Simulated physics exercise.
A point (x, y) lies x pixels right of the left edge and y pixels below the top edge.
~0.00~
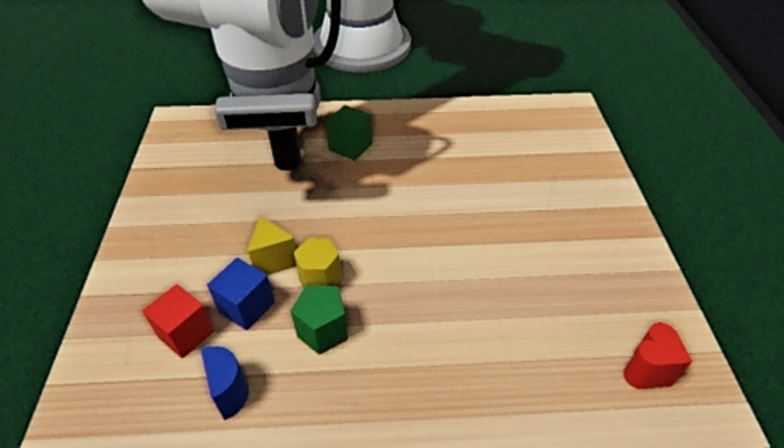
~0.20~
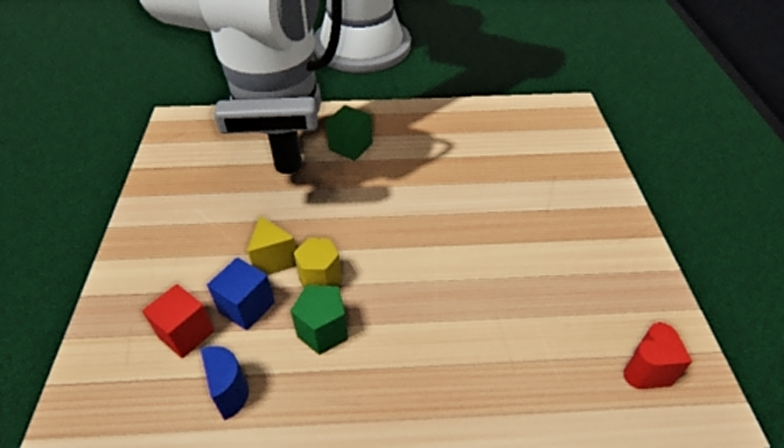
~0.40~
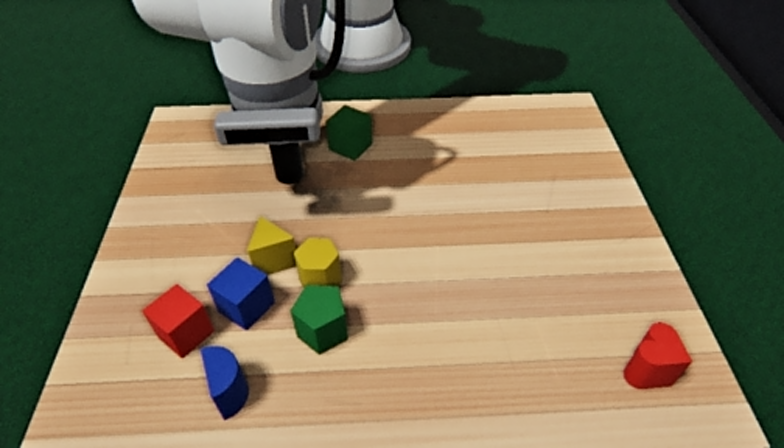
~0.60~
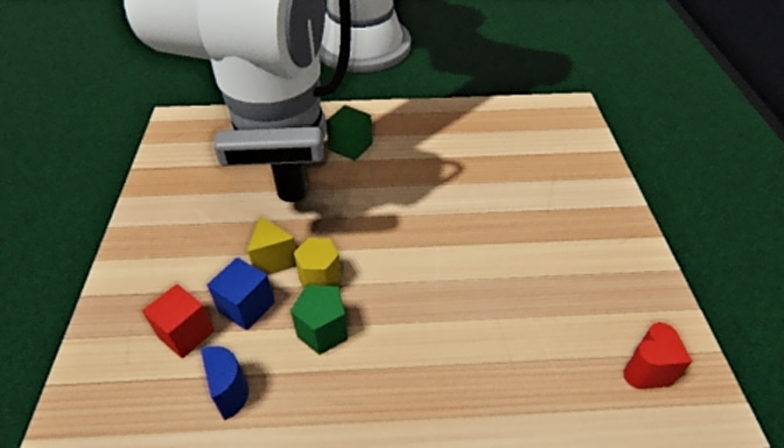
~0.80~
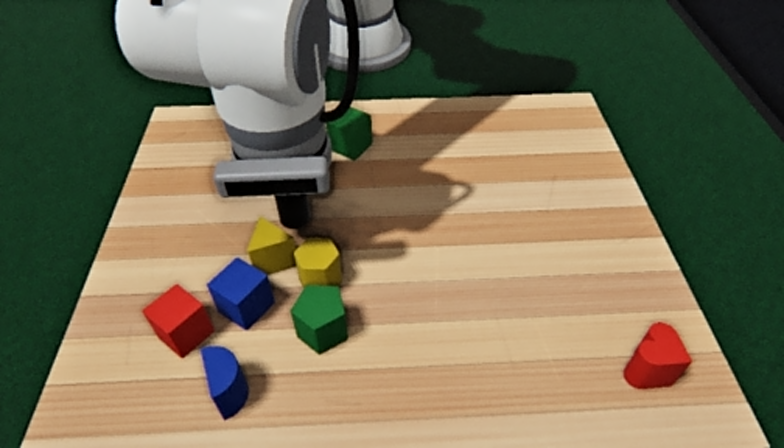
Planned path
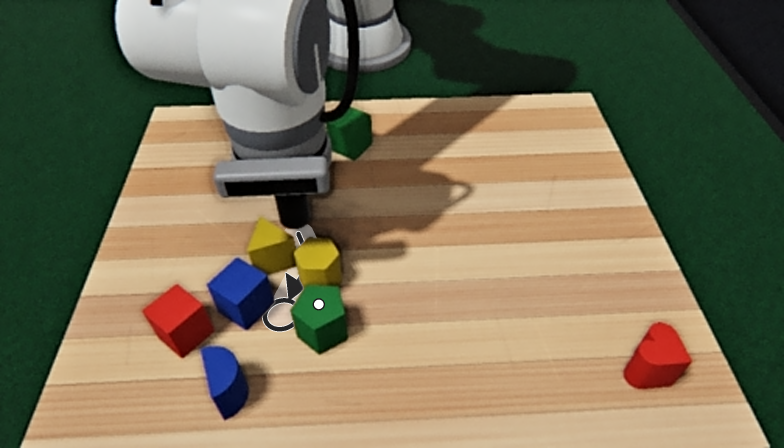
On a wooden board, a robot arm moves its black rod toward the still, colourful blocks.
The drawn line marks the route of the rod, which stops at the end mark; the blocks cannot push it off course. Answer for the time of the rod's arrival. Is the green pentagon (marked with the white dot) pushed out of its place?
Yes - that is the case.
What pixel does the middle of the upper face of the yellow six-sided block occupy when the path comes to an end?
At pixel (320, 278).
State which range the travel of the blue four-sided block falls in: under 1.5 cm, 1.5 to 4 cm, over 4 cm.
The smallest band: Under 1.5 cm.
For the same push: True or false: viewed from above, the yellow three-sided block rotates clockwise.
That claim is true.
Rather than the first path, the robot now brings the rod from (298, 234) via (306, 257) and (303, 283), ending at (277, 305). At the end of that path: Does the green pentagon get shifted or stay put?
Gets moved.
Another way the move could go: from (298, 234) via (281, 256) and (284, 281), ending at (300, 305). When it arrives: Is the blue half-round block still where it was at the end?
Yes, it checks out.
Drawn move, from (298, 234) by way of (306, 258) and (297, 285) to (282, 314); the dot is on the green pentagon.
What follows on the original path. Halfway along, rod (300, 258); yellow three-sided block (266, 242), turned 50° clockwise; yellow six-sided block (321, 267), turned 20° anticlockwise.
At the end, rod (278, 300); blue four-sided block (229, 286), turned 25° clockwise; yellow three-sided block (263, 247), turned 70° clockwise; yellow six-sided block (320, 278), turned 75° anticlockwise; green pentagon (326, 319), turned 20° clockwise.
